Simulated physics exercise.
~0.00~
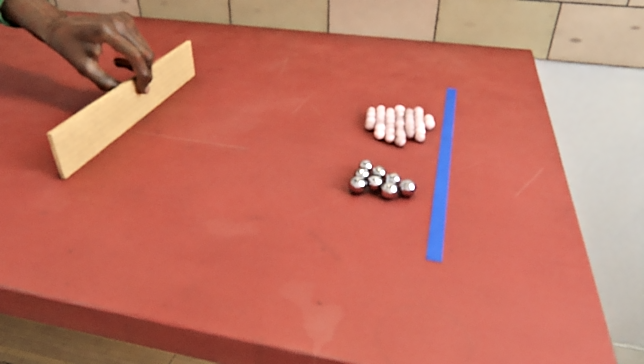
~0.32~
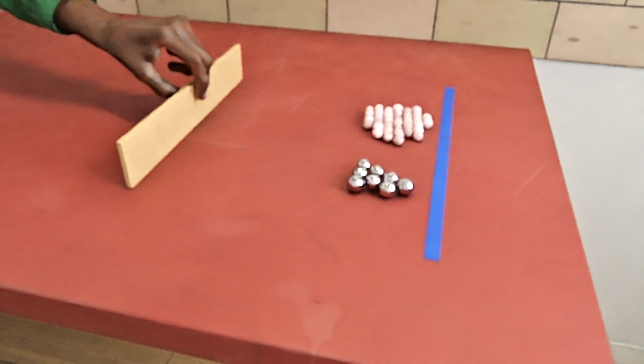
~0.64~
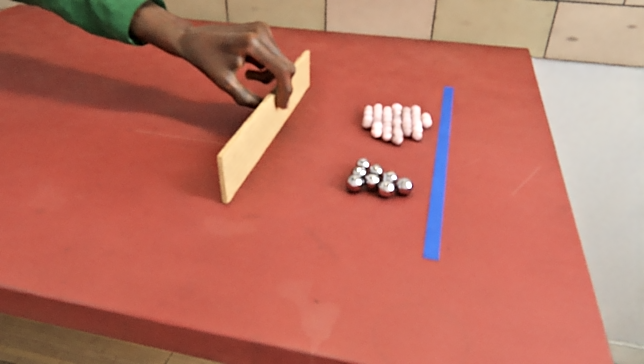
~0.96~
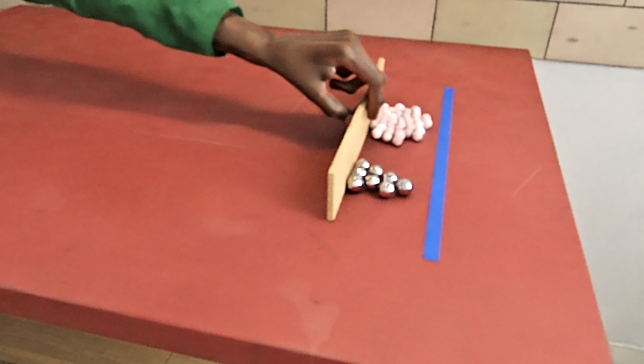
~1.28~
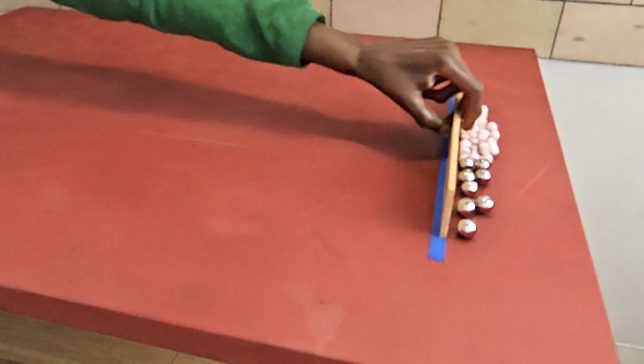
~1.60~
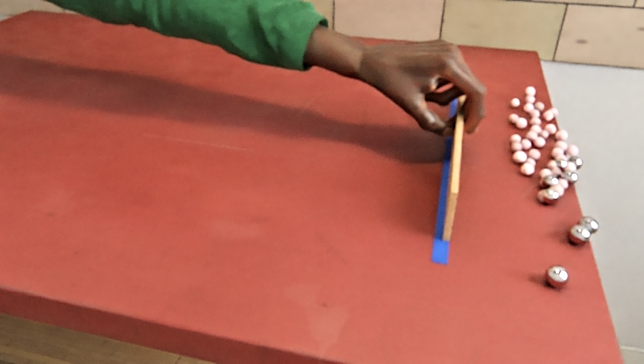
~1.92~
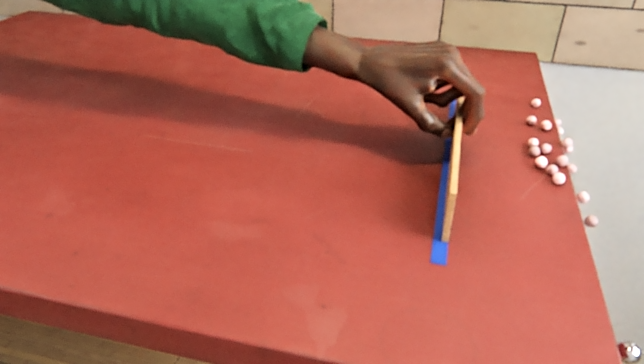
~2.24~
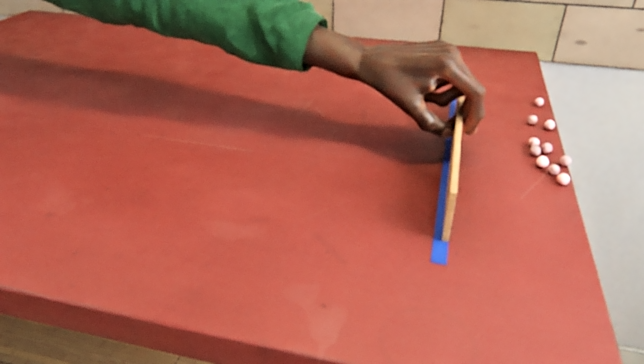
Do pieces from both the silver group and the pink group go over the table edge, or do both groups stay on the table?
Pieces from both groups go over the edge. All the silver balls leave the table, while some of the pink pieces remain near its right side.
